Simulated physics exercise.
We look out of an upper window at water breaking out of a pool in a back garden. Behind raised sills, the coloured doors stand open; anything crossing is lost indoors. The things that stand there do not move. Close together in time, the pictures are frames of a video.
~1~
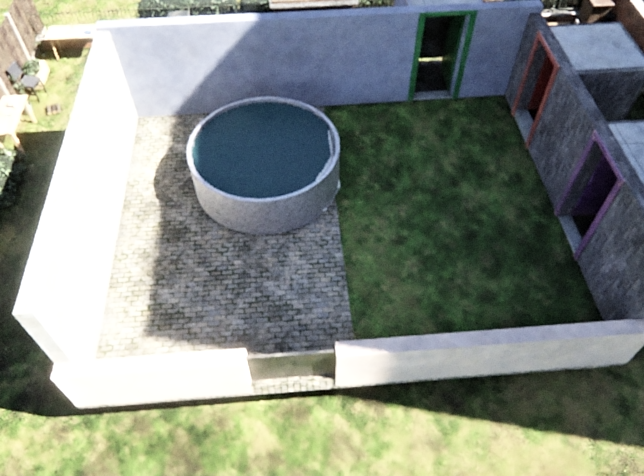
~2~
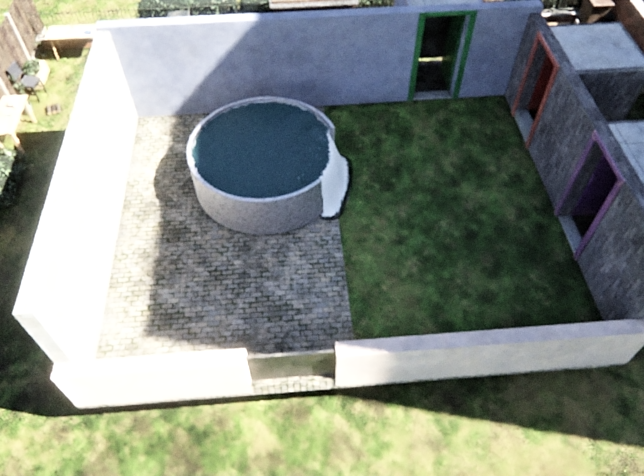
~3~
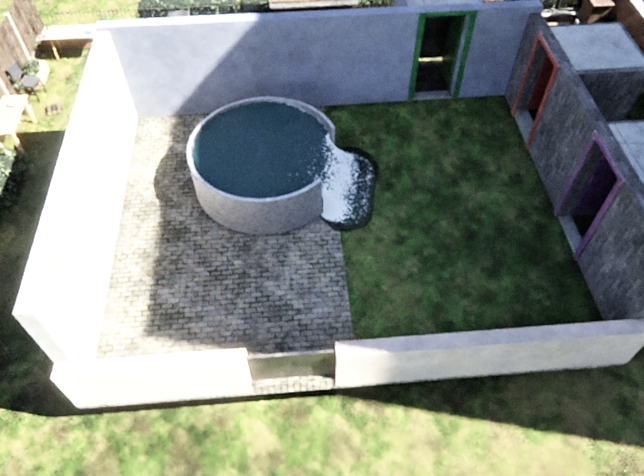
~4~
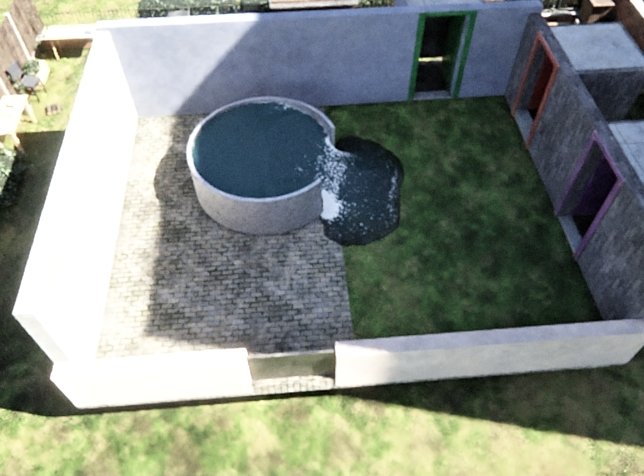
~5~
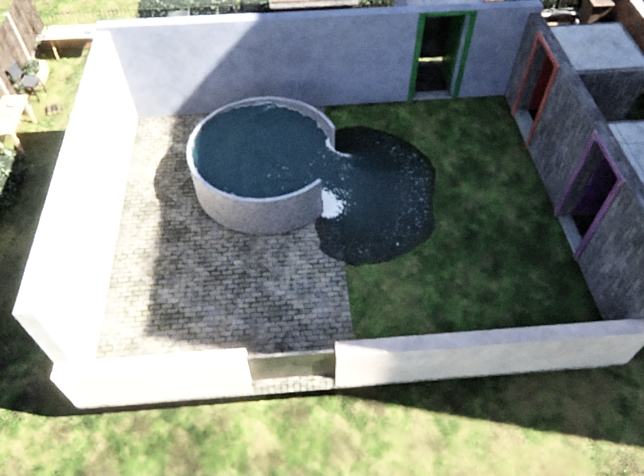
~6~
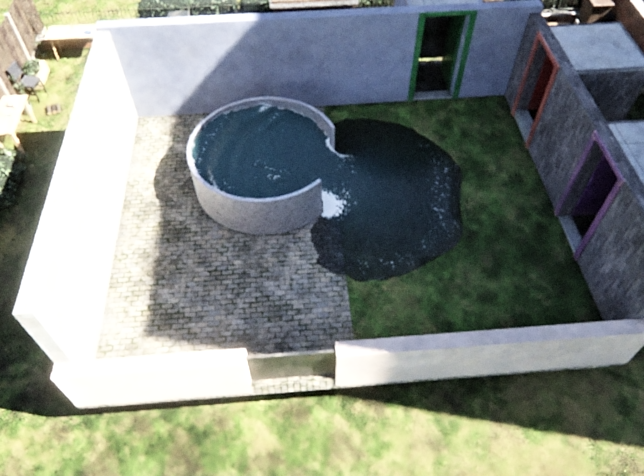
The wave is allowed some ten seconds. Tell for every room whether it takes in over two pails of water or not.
One by one: The red door will be within bounds, the green door will be over the limit, the purple door will be over the limit.
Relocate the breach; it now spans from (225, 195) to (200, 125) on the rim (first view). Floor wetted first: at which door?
It's the green one that is reached before the others.
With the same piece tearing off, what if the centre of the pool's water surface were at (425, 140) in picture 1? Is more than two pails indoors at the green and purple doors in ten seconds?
The green door: Exceeds it; the purple door: Exceeds it.
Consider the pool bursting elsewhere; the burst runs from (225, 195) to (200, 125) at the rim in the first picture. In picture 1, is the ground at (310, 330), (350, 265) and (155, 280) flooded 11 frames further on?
First kept bare, second kept bare, third soaked through.
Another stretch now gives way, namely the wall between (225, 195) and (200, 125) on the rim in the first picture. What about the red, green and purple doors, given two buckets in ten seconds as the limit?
Result - red undershoots, green undershoots, purple overshoots.
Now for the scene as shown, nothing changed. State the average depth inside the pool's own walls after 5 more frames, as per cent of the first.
I'd put it close to 68 percent.
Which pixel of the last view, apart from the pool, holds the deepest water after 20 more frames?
Roughly at (607, 342).
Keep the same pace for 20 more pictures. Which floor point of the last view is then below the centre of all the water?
At roughly (387, 198).
A moment on, water covers 35 % of the floor; the red door not reached, the green door not reached, the purple door not reached.
Next, water covers 50 % of the floor; the red door wet at the sill, nothing in, the green door not reached, the purple door under two buckets in.
Then, water covers 60 % of the floor; the red door wet at the sill, nothing in, the green door under two buckets in, the purple door far over two buckets in.
Later, water covers 70 % of the floor; the red door wet at the sill, nothing in, the green door over two buckets in, the purple door far over two buckets in.
In the end, water covers 95 % of the floor; the red door wet at the sill, nothing in, the green door far over two buckets in, the purple door far over two buckets in.
